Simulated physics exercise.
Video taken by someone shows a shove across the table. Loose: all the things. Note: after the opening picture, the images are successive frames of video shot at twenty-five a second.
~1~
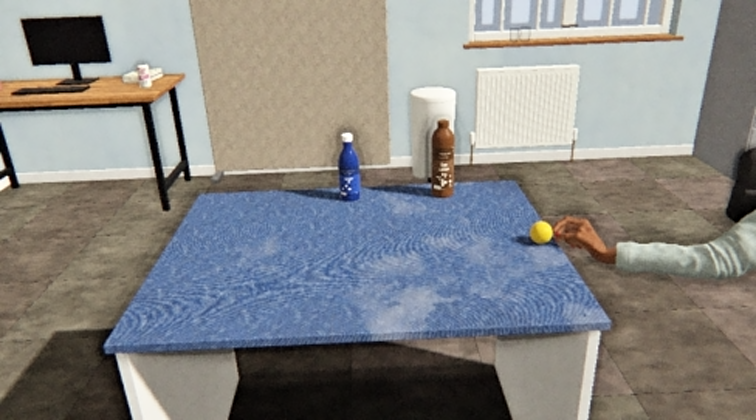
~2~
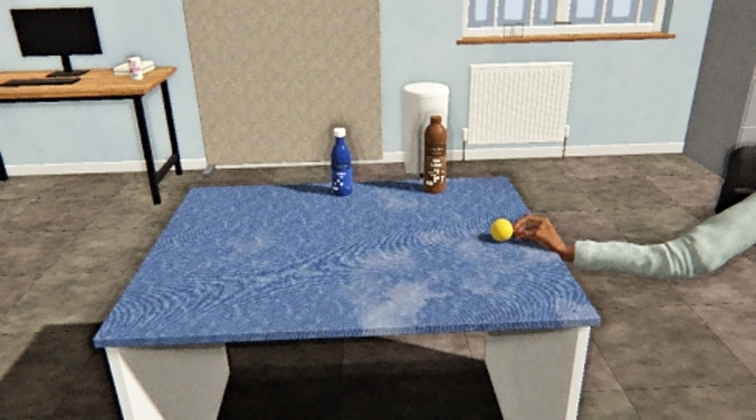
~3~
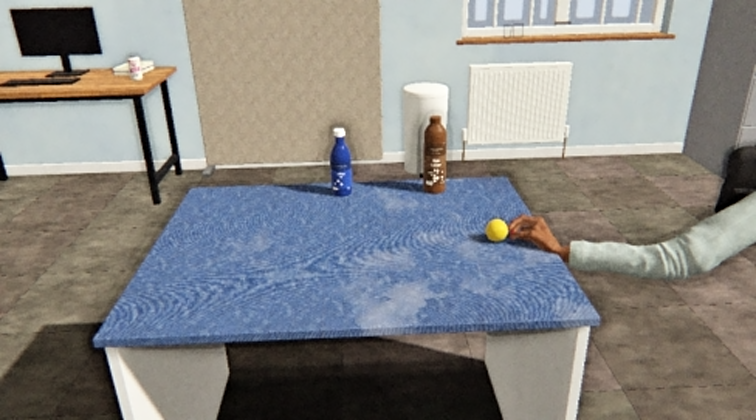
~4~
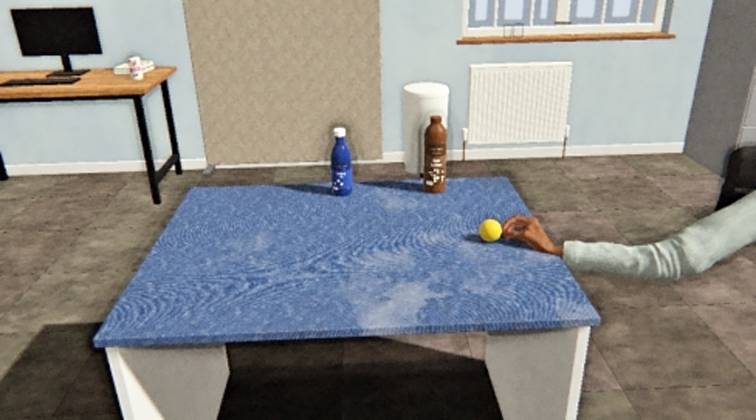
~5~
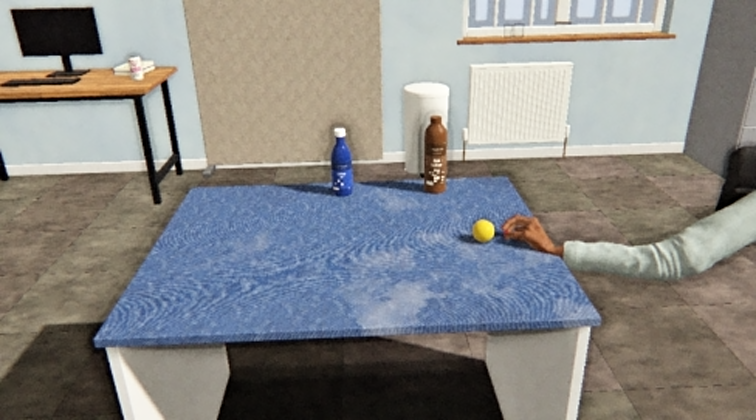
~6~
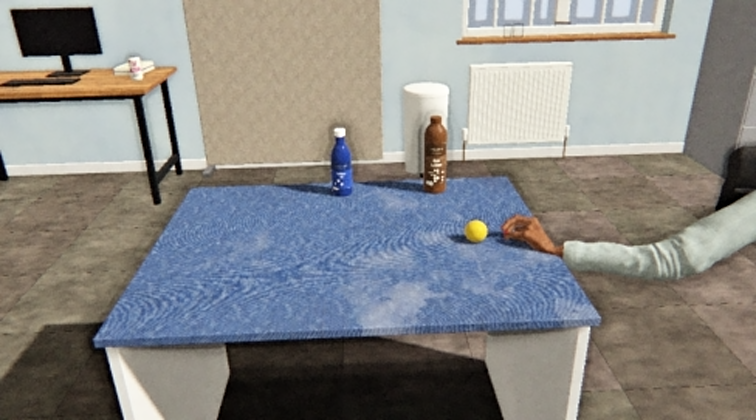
A hand pushes a yellow lemon a short way left across a blue table.
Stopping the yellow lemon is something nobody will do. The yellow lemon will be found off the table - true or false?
False, it remains on the table.
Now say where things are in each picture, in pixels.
Under the hand; yellow lemon (541, 233), in the first frame.
Under the hand; yellow lemon (501, 230), in the second frame.
Under the hand; yellow lemon (497, 230), in the third frame.
Yellow lemon (490, 231), in the fourth frame.
Yellow lemon (483, 231) moved a little, in the fifth frame.
Yellow lemon (476, 231) moved about its own width, in the sixth frame.
Then, 0.20 s later than the last frame, yellow lemon moved well along near (442, 233).
Then, 0.50 s later than the last frame, yellow lemon moved well along near (399, 234).
Then, 0.80 s later than the last frame, yellow lemon moved well along near (364, 236).
Then, 1.20 s later than the last frame, yellow lemon moved well along near (333, 237).
When it is over, moved from the start, yellow lemon. End places, in pixels of the last picture, yellow lemon near (317, 238).
